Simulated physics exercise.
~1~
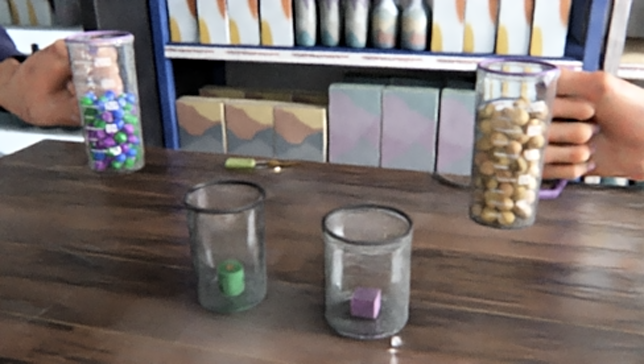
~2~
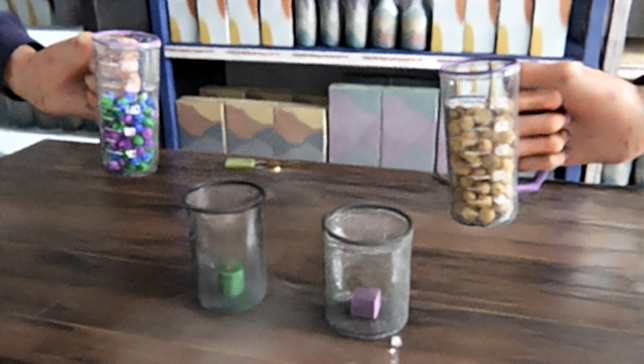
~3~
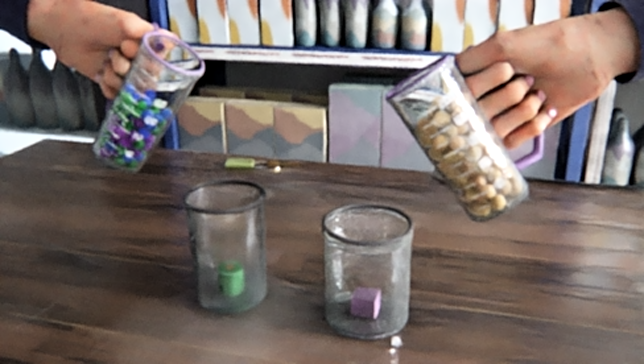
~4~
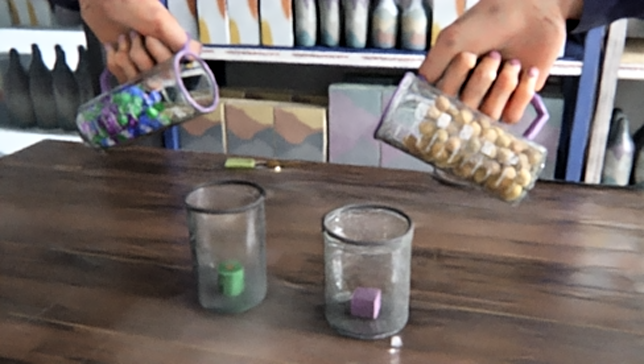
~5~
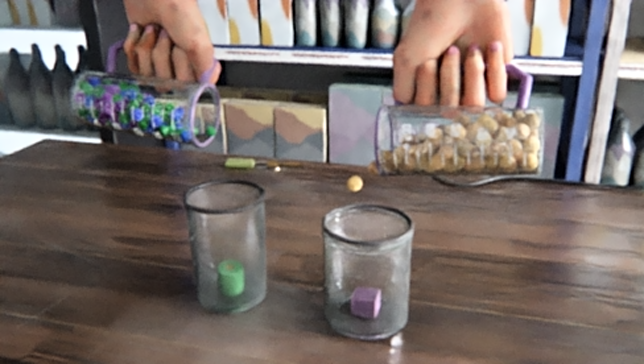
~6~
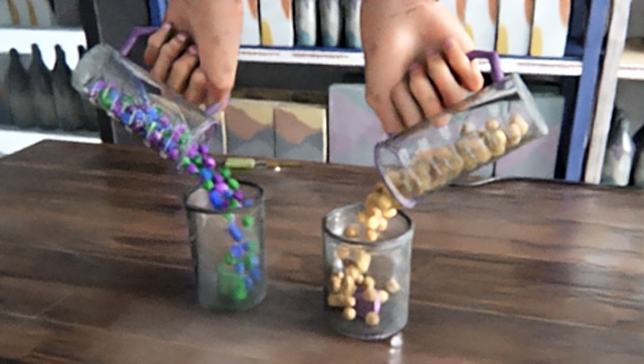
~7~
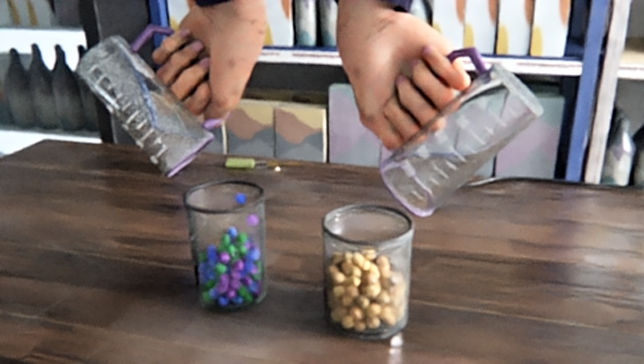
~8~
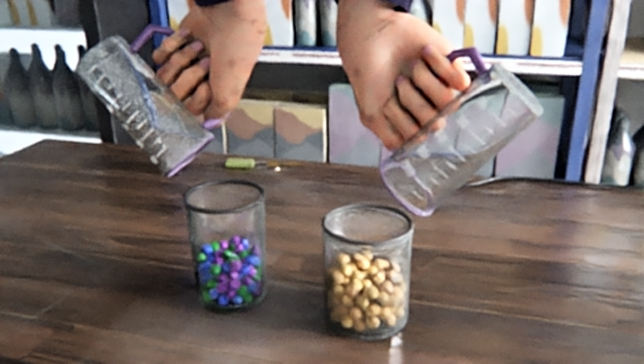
Two hands hold clear cups with purple rims above a dark wooden table, seen from the front and slightly above, with shelves of boxes and bottles behind. The left cup holds blue, green and purple pieces, the right one golden nuggets, and below stand two clear glasses, the left containing a small green block and the right a purple one. The hands move inward and tip the cups onto their sides. A golden piece drops first, then both cups tilt further and pour together. The cups empty, leaving both glasses about half full and both blocks buried.
